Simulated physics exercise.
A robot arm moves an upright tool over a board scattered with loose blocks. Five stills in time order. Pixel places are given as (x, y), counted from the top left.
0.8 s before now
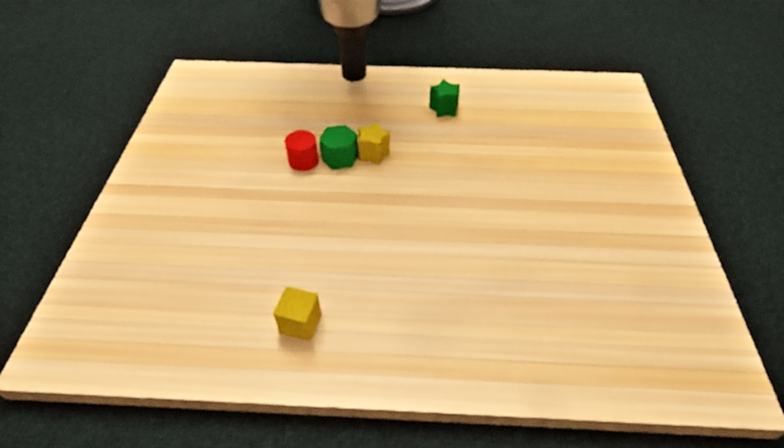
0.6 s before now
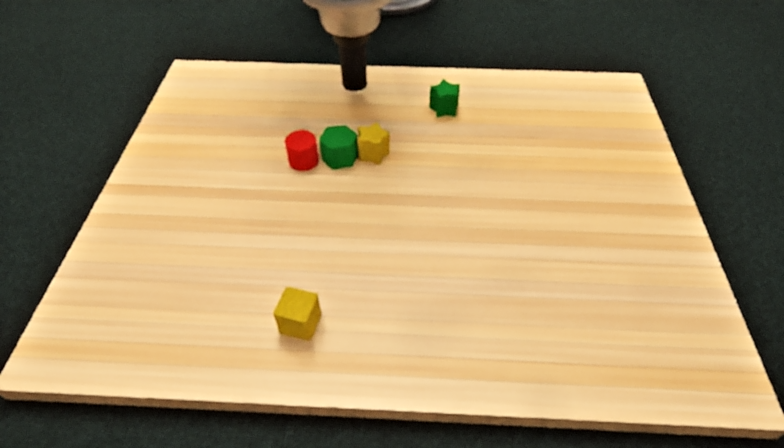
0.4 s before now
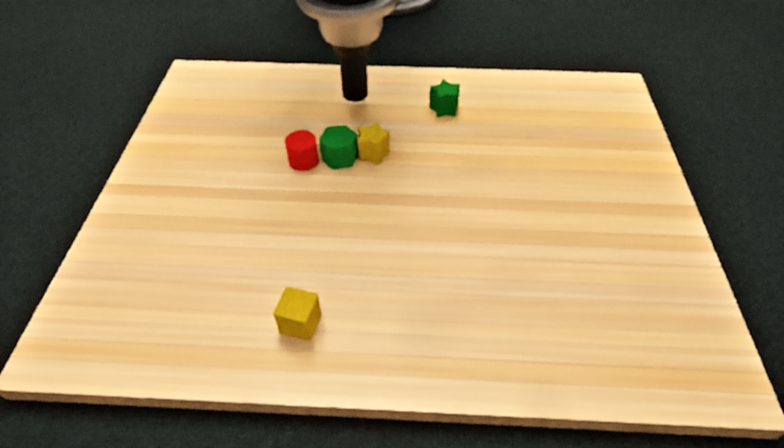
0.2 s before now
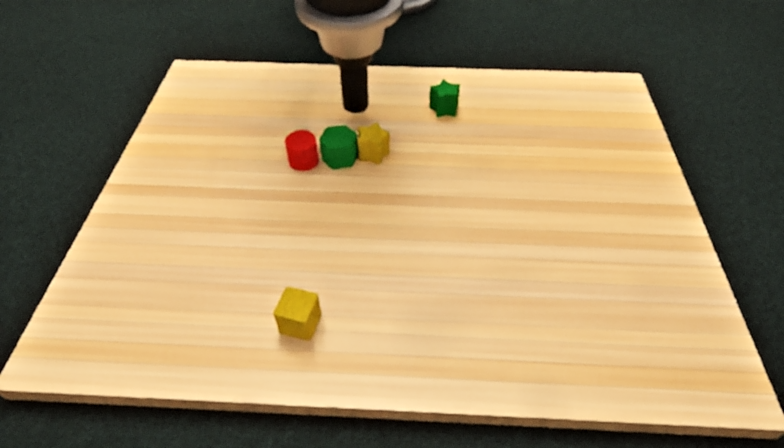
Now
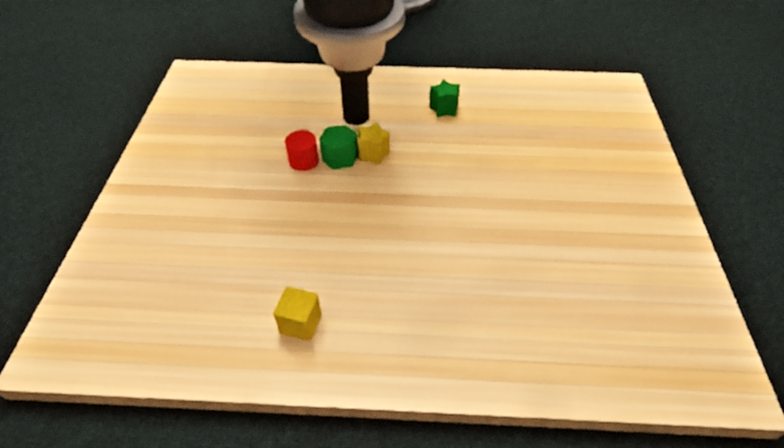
The video shows a robot arm moving its dark upright tool slowly down the board toward a row of red, green and yellow blocks, while these, a green star and a yellow cube all stay still.
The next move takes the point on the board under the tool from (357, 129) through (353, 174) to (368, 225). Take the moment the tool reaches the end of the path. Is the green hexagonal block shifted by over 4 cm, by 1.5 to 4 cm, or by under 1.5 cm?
Beyond 4 cm.
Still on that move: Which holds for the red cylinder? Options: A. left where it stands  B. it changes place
A.
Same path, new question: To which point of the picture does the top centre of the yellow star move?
It sits at (380, 144).
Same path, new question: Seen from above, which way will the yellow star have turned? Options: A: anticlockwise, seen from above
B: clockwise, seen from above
Option A.
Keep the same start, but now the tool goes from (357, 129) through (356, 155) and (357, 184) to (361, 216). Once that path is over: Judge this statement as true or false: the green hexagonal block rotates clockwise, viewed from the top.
That statement is accurate.
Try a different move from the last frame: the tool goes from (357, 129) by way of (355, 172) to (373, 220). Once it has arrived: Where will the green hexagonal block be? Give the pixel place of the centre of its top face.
The middle of its upper face will lie at (321, 162).
The first path, step by step. One third of the way, tool (353, 147); green hexagonal block (327, 153), turned 25° clockwise; yellow star (379, 142), turned 55° anticlockwise.
Two thirds of the way, tool (352, 180); green hexagonal block (316, 166), turned 80° clockwise; yellow star (380, 144), turned 75° anticlockwise.
At the end, tool (367, 214); red cylinder in place; green hexagonal block (316, 166), turned 80° clockwise; yellow star (380, 144), turned 75° anticlockwise.
